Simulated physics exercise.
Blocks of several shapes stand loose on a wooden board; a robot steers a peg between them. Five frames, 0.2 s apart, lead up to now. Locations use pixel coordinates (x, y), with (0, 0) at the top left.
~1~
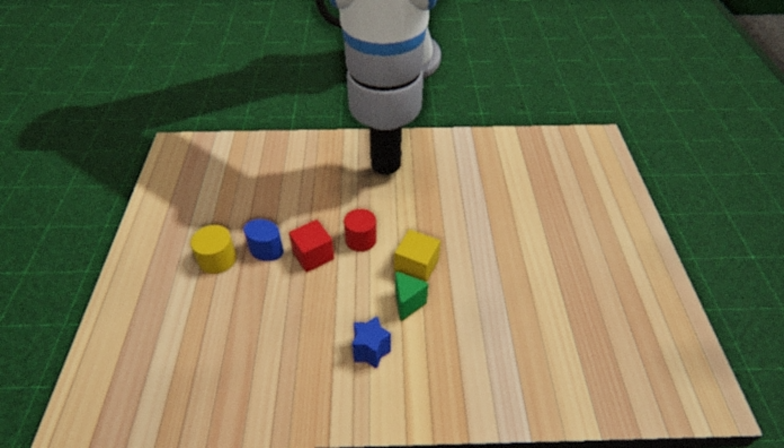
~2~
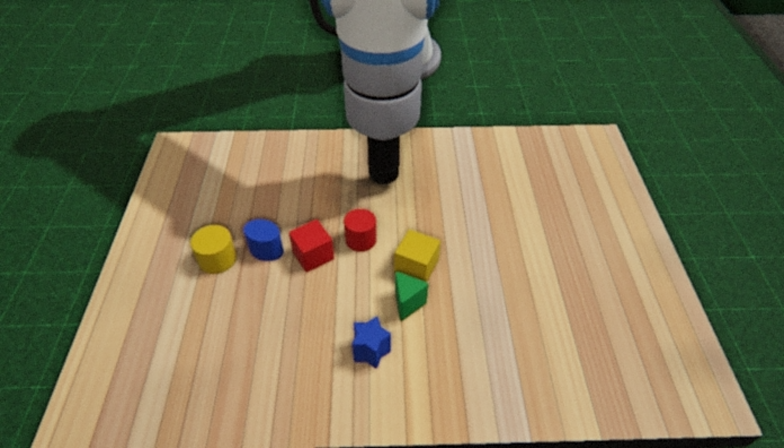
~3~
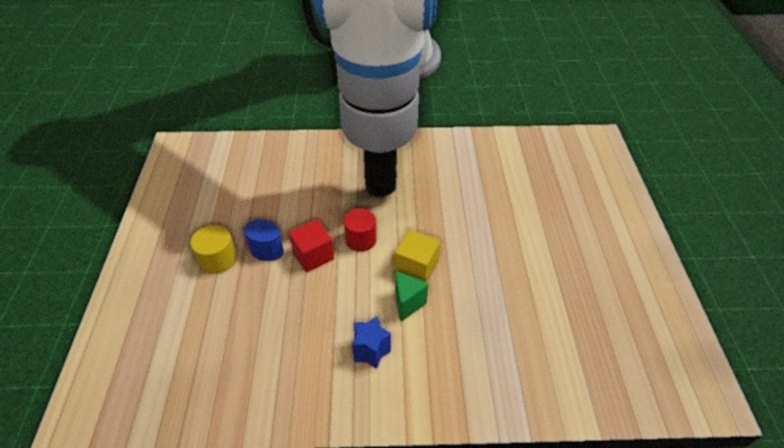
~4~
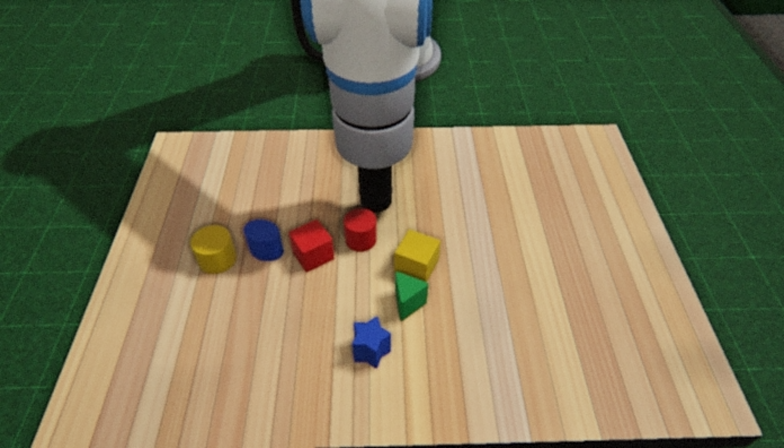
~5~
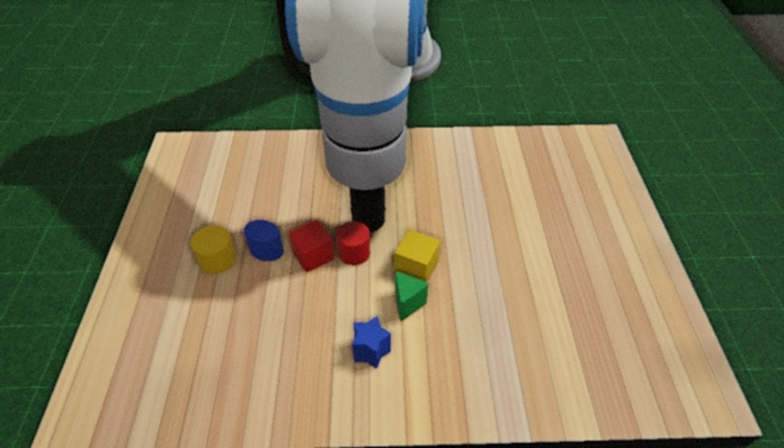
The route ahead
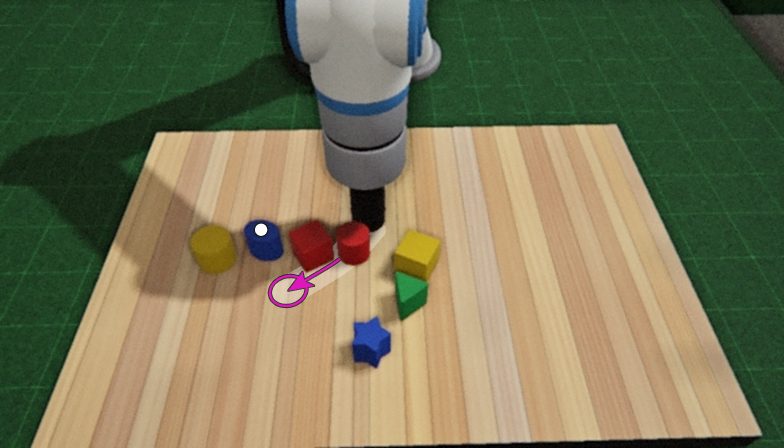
A robot arm lowered its black peg toward the blocks scattered on a wooden board, then nudged the red cylinder slightly down and left, close against the red cube, while the other blocks stayed put.
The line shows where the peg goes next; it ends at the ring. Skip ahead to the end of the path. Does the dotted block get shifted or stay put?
That block ends up displaced.
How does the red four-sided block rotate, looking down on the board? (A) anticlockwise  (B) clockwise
My answer is option B.
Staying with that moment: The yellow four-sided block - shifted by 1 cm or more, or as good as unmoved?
Answer: Unmoved.
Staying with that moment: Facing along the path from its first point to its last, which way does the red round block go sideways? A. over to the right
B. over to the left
Letter B.
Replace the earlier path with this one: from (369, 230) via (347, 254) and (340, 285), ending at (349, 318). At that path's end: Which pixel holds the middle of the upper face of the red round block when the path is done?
Close to (322, 326).
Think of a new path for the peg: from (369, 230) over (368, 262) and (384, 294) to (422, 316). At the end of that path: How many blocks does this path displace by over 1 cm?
This push will displace two blocks.
The line goes from (369, 230) by way of (348, 252) and (320, 272) to (288, 291); the dot is on the blue oval.
On the path given first. One third of the way, peg at (347, 243); red round block at (337, 259).
Two thirds of the way, peg at (318, 263); blue oval at (256, 228); red four-sided block at (284, 242), turned 65° clockwise; red round block at (323, 280).
At the end, peg at (286, 282); blue oval at (250, 226); red four-sided block at (273, 244), turned 85° clockwise; red round block at (316, 288); yellow four-sided block unmoved.
